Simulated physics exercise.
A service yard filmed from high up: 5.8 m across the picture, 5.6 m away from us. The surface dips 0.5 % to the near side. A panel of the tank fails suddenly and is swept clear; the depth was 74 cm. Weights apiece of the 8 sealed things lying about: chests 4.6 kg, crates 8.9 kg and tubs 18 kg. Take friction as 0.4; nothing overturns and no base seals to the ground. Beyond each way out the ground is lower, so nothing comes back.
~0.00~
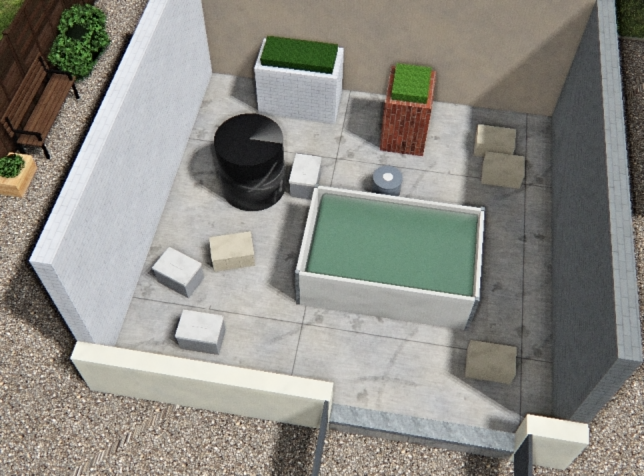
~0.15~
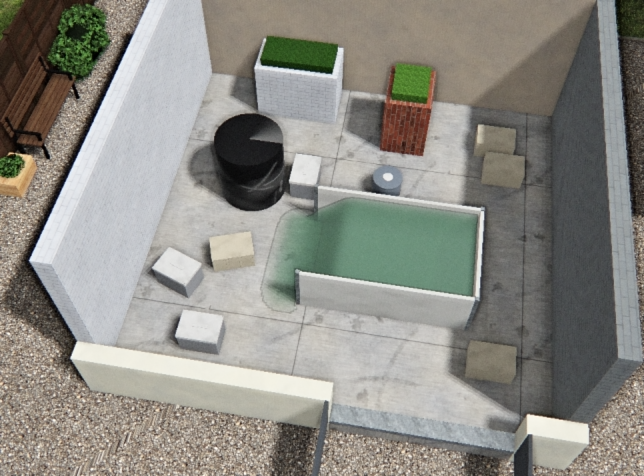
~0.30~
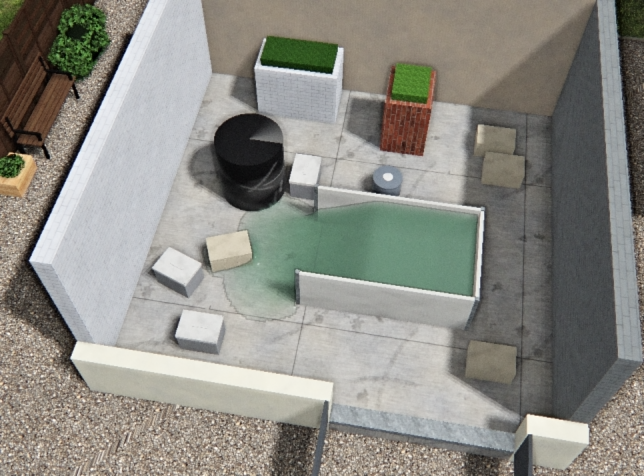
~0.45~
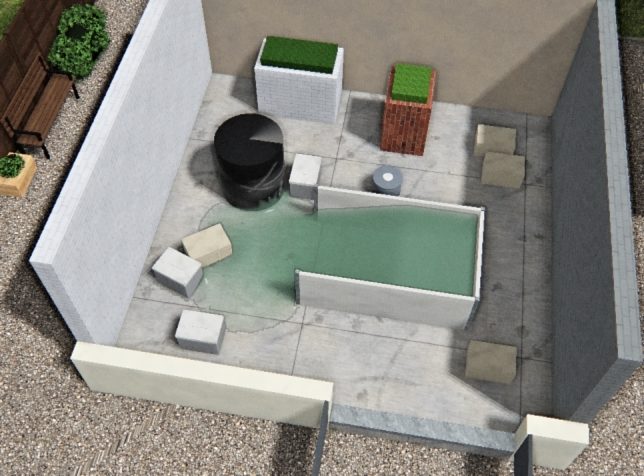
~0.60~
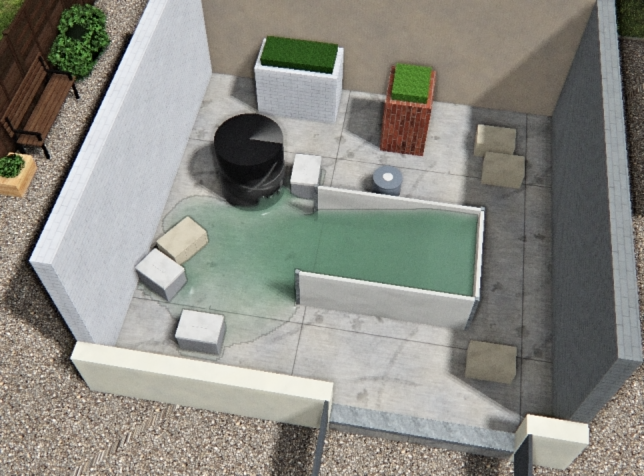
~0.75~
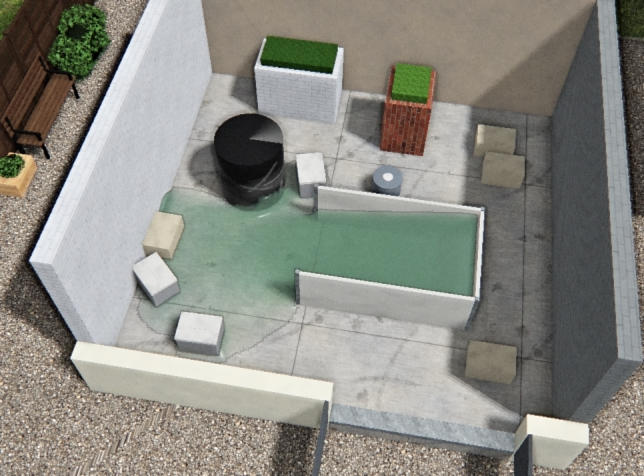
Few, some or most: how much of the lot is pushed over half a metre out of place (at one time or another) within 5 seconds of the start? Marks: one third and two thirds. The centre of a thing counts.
Share: From one to two thirds.
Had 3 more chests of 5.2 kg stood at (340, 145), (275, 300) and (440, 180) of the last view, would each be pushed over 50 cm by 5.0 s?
In turn: Past it, over, short of it.
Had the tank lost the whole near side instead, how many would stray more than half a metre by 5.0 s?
In that case 4 of them.
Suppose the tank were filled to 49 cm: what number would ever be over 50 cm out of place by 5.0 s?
Then 5.
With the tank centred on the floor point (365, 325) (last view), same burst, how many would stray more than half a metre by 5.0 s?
In that case 3 of them.
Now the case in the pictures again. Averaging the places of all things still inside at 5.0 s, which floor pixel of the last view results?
At about (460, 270).
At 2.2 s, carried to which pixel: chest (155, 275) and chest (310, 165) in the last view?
Near (145, 326) and (382, 150).
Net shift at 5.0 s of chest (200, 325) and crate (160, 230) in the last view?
In turn: 400 cm, 200 cm.
After 1.1 s 2 of 8 are over 50 cm from their spots; 2 afloat.
After 2.2 s 3 of 8 are over 50 cm from their spots; 3 afloat.
After 3.5 s 4 of 8 are over 50 cm from their spots; 3 afloat.
After 5.0 s 5 of 8 are over 50 cm from their spots, and 5 have been at some point; 4 afloat.
